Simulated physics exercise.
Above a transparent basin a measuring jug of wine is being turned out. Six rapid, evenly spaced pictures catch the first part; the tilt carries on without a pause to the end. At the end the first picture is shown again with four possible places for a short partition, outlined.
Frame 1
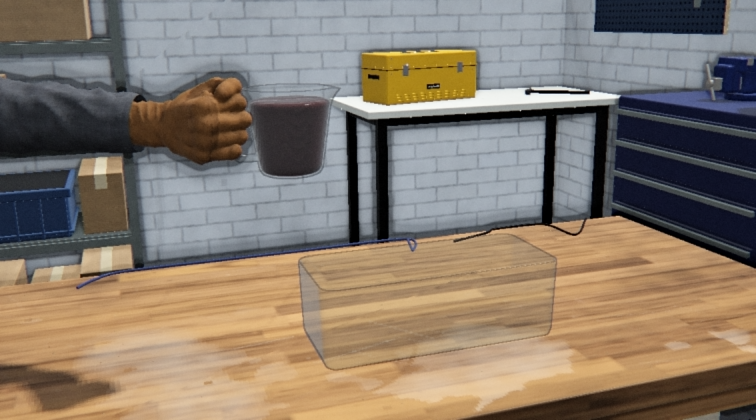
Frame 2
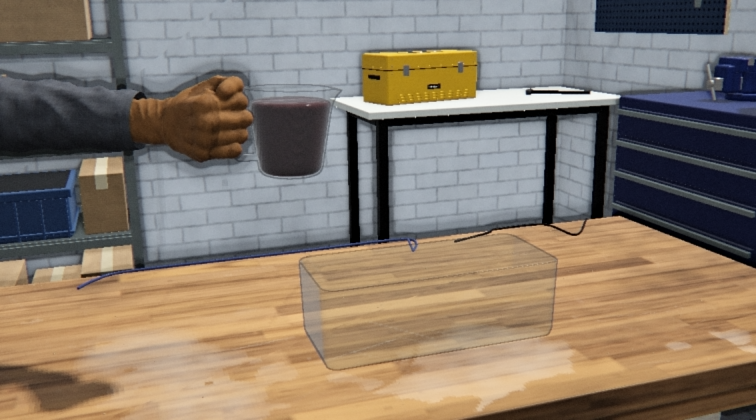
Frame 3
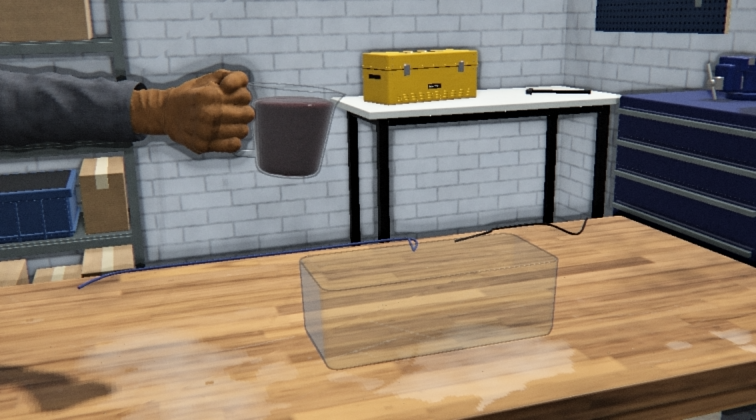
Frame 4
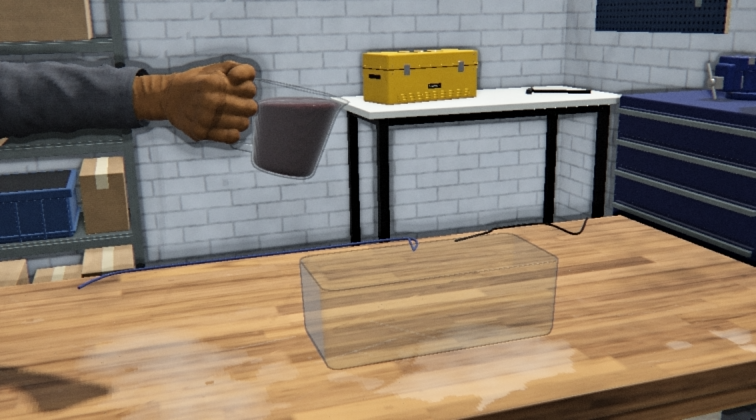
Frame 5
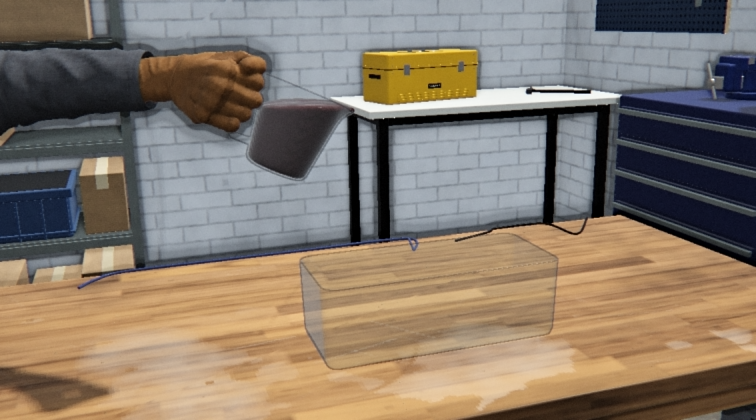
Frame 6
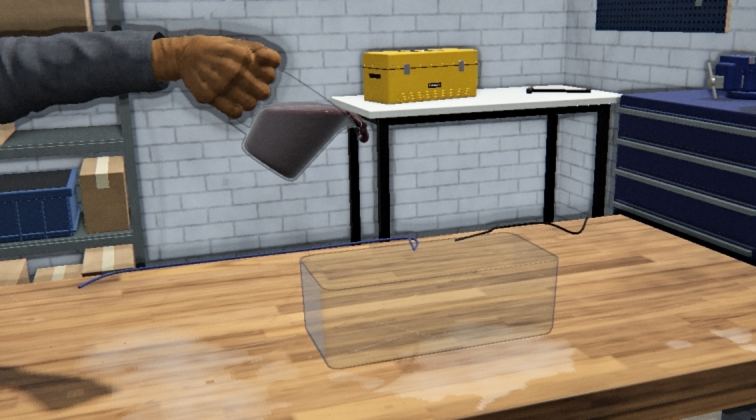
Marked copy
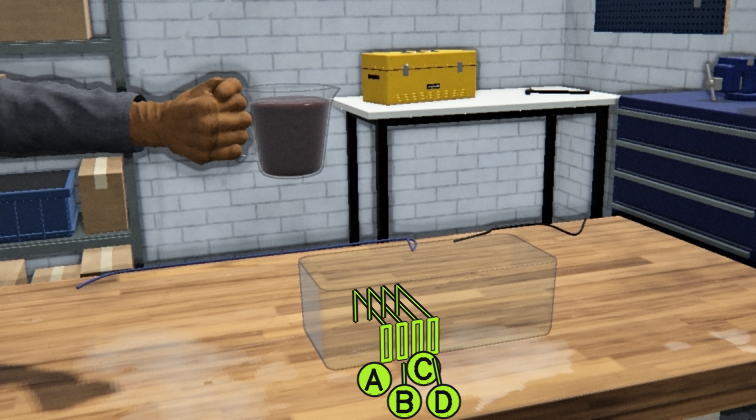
At first, a gloved-looking brown hand holds a clear jug of dark wine upright above a wooden table with a transparent basin on it. The hand then turns, tilting the jug steadily to the right, until a little wine slips over the lip.
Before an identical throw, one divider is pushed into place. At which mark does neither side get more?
The answer is position C.
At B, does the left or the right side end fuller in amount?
The right one.
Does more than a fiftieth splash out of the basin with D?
Yes.
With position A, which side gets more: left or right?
More ends on the right.
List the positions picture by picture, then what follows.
The first picture shows upright, lip at (339, 87); basin from (323, 369) to (549, 332); nothing has left yet.
The second picture shows upright, lip at (341, 89); nothing has left yet.
The third picture shows tipped about 7°, lip at (344, 93); nothing has left yet.
The fourth picture shows tipped about 15°, lip at (348, 101); nothing has left yet.
The fifth picture shows tipped about 25°, lip at (352, 112); wine is over the lip, down to (352, 112).
The sixth picture shows tipped about 37°, lip at (354, 125); wine is over the lip, down to (362, 140).
In lime, A at (388, 366); B at (403, 363); C at (419, 361); D at (434, 358).
For position A, about 6 % ends left of the wall and 92 % right of it.
For position B, about 21 % ends left of the wall and 77 % right of it.
For position C, about 48 % ends left of the wall and 50 % right of it; 3 % is lost outside.
For position D, about 75 % ends left of the wall and 19 % right of it; 6 % is lost outside.
